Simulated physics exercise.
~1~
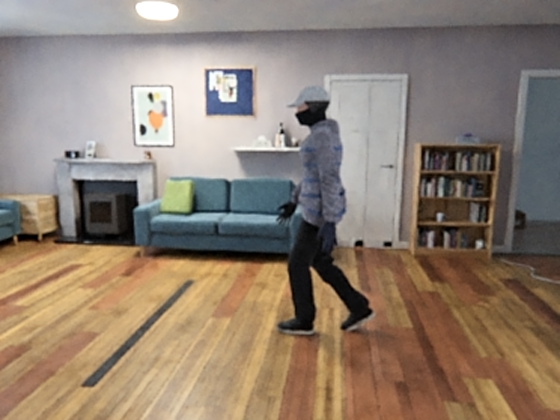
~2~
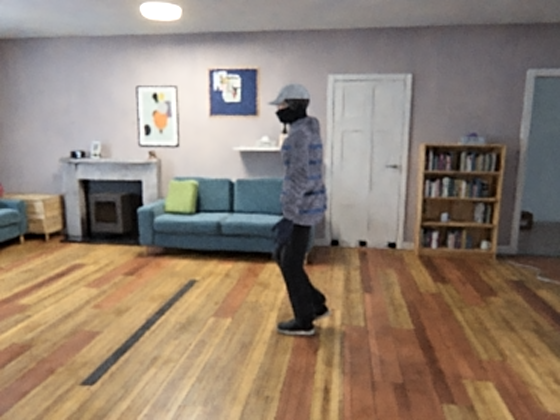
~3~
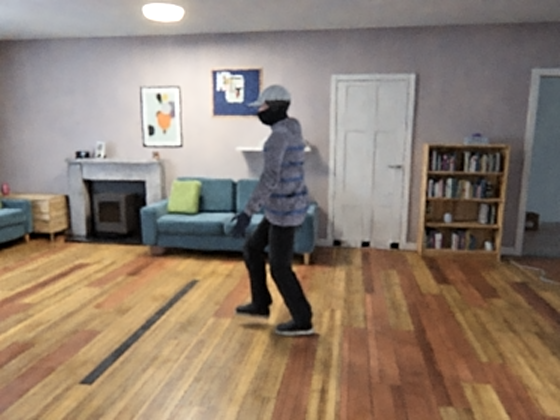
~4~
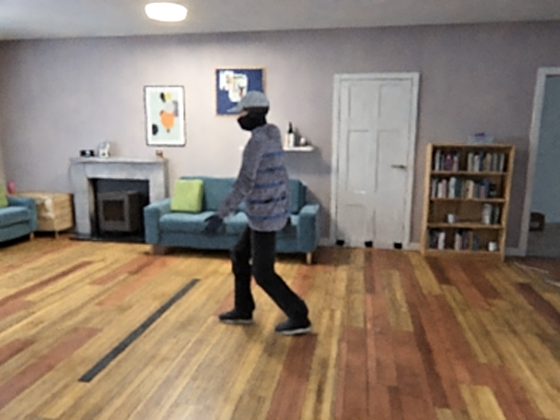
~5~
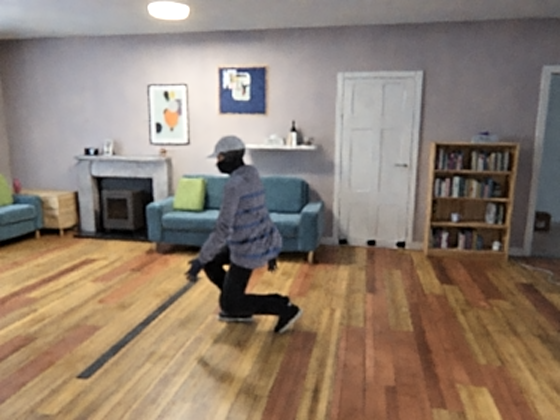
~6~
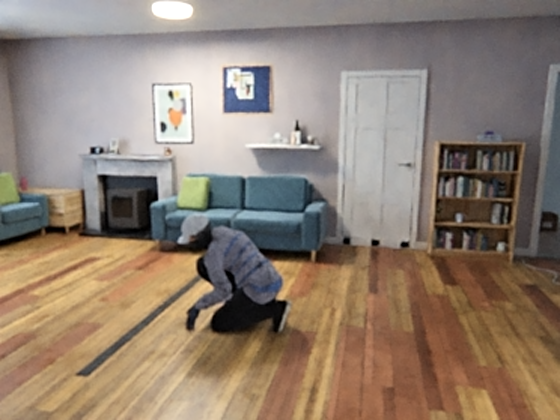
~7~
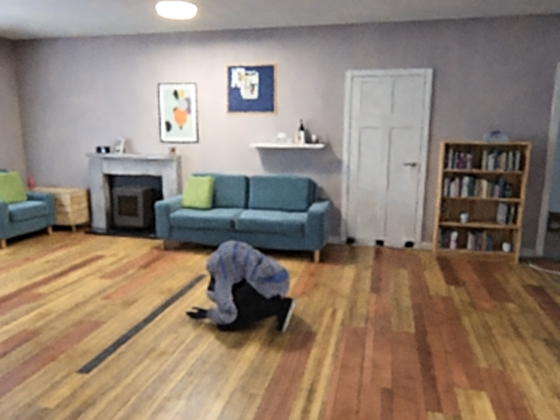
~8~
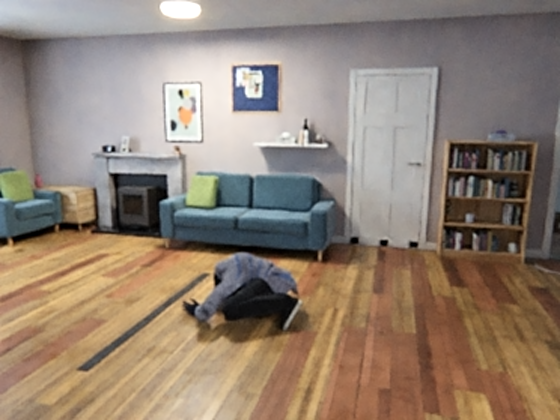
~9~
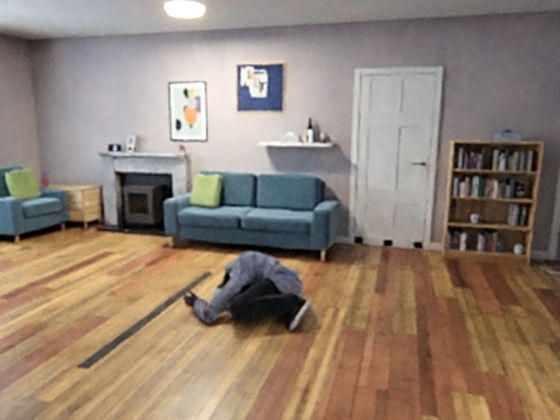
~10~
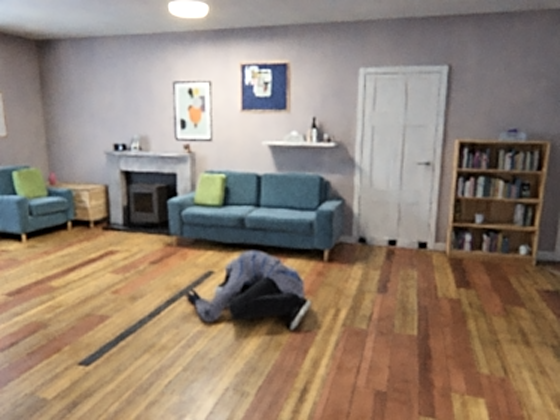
At the start, a person in a pale cap, dark face covering, patterned jacket and black trousers walks left across a wooden floor, toward a long black strip. Behind are a blue sofa, a fireplace, a white door and a bookcase. After a few steps, the person bends the knees and sinks toward the floor. They kneel and lean forward, lowering their head and reaching their hands down. The body then folds low and slumps to the floor. It ends curled there, almost still, with the head just short of the strip.
